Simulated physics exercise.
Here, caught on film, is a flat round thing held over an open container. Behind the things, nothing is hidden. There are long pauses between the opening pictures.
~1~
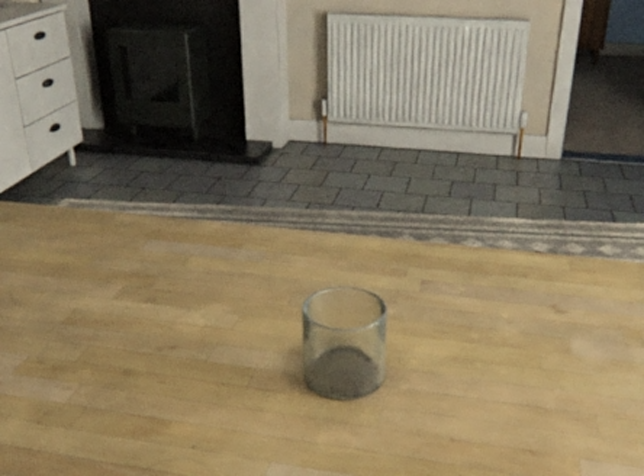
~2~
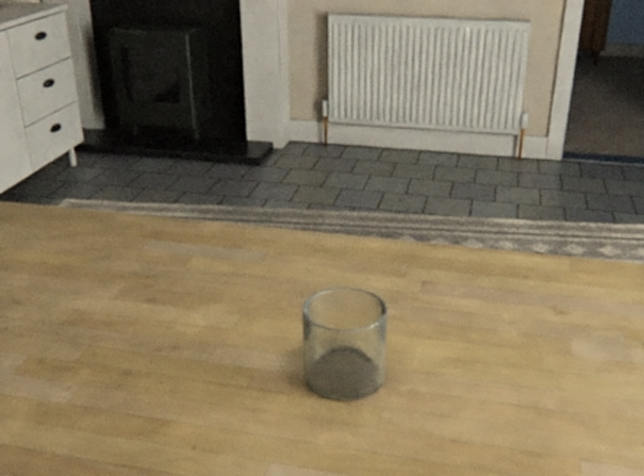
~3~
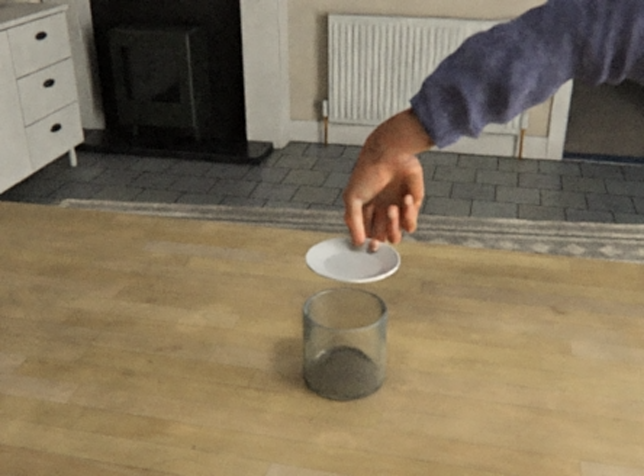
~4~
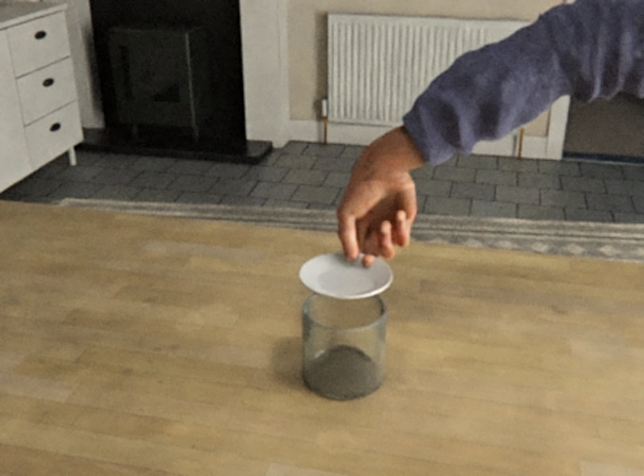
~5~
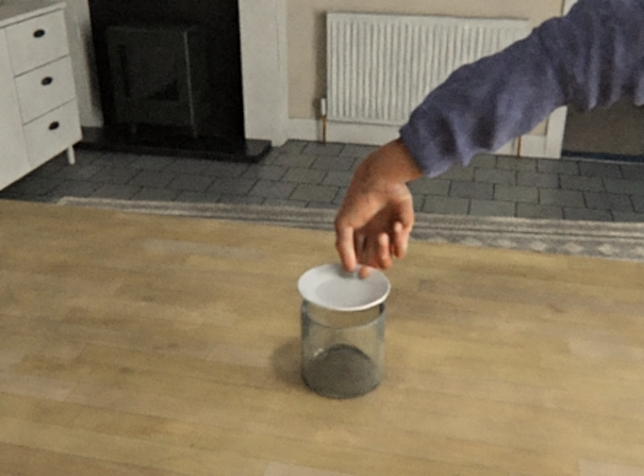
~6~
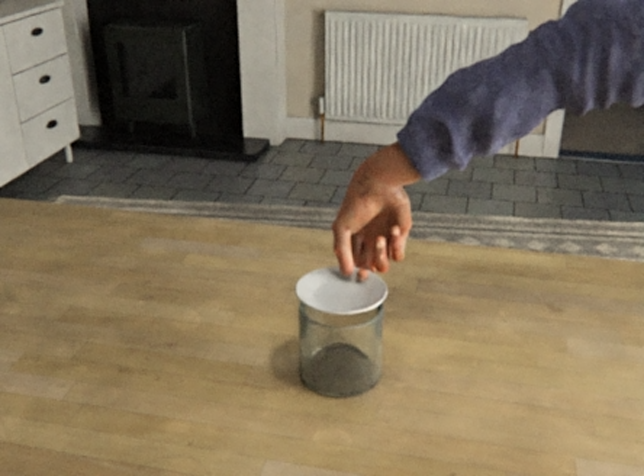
White plate held by a hand lowering onto the rim of an open glass on a wooden table, fingers still touching it.
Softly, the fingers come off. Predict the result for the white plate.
It stays up.
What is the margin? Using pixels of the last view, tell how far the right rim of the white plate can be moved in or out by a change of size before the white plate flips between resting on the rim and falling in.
About 8 pixels left.
Then, 0.10 s past the last view, white plate moving near (341, 300).
Then, 0.22 s past the last view, white plate sitting on the rim near (341, 300).
Finally, the white plate rests on the rim, near (341, 300).
